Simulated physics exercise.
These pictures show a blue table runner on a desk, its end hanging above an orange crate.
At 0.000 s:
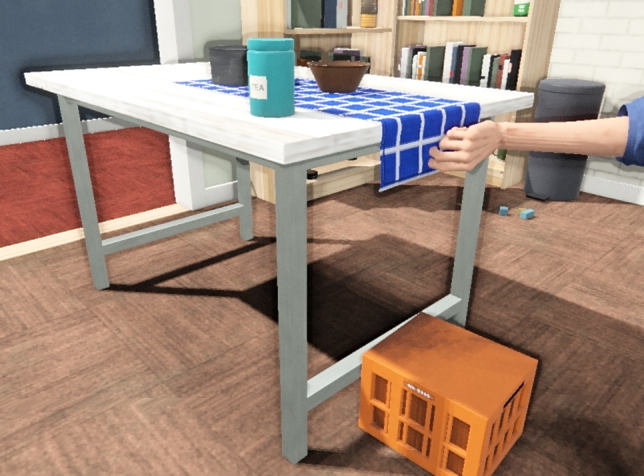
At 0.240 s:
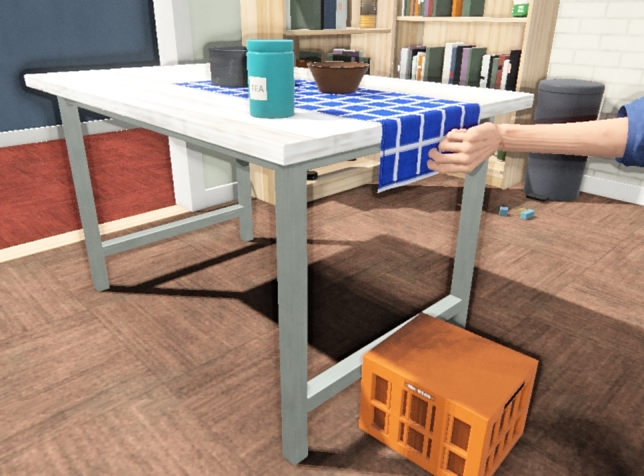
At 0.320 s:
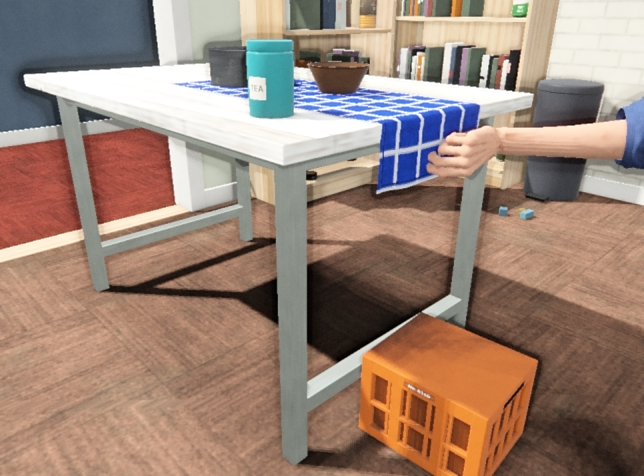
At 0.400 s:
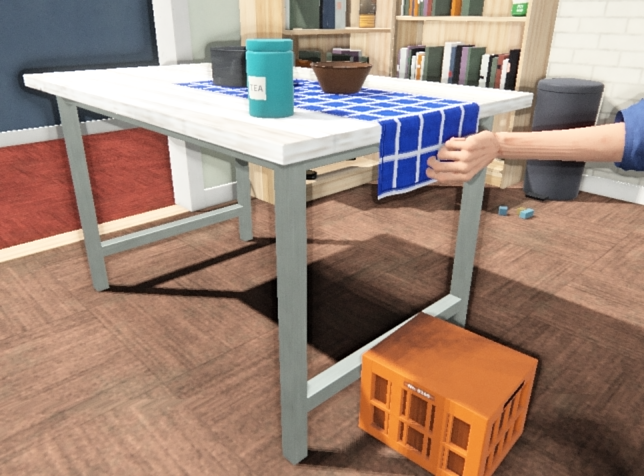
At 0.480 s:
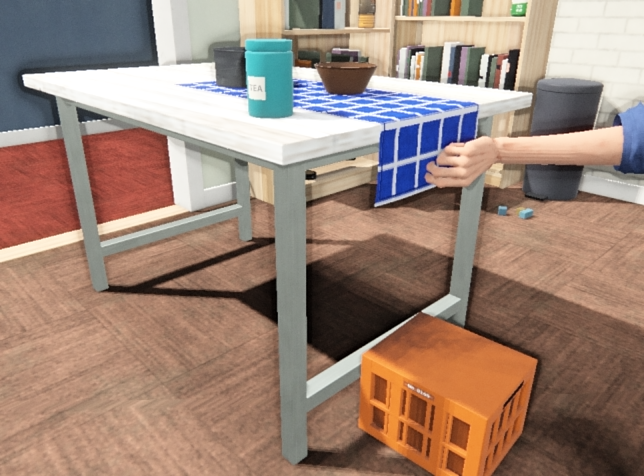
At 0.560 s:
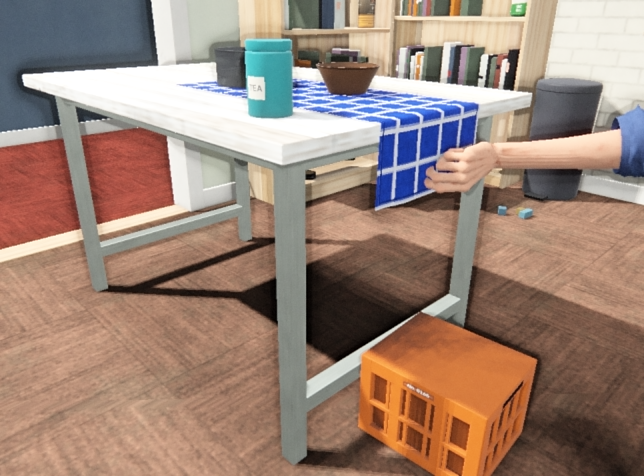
Blue checked table runner being drawn slowly down over a white desk's edge by a hand, the brown bowl shifting slightly right.
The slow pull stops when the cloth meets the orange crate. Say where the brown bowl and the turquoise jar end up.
As it turns out, the brown bowl falls off. The turquoise jar remains up there.
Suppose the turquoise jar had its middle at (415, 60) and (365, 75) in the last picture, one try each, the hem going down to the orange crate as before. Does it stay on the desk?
At the first it keeps clear of the edge; at the second it is carried off.
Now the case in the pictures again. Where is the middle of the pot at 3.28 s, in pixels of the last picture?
By then it is at (352, 79).
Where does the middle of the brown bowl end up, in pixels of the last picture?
Close to (476, 313).
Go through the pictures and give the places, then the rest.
In the first frame, table runner end (379, 192); brown bowl (339, 63); turquoise jar (271, 39); pot (242, 47); top of the crate (454, 381).
In the second frame, table runner end (378, 192), far hem (170, 84); turquoise jar (270, 40); turquoise jar stands beside the cloth.
In the third frame, table runner end (377, 194); brown bowl (339, 64).
In the fourth frame, table runner end (378, 199), far hem (172, 84); turquoise jar (269, 40).
In the fifth frame, table runner end (375, 206); brown bowl (346, 65).
In the sixth frame, table runner end (375, 211), far hem (176, 85); brown bowl (348, 65); turquoise jar (268, 40); top of the crate (454, 380).
Around 2.00 s, hem going down; bowl carried along near (415, 87); jar as before.
Around 3.28 s, hem on the crate; bowl down below near (476, 313); jar as before.
Finally, hem on the crate; bowl down below near (476, 313); jar as before. The brown bowl goes over the edge and the turquoise jar keeps clear of the edge.
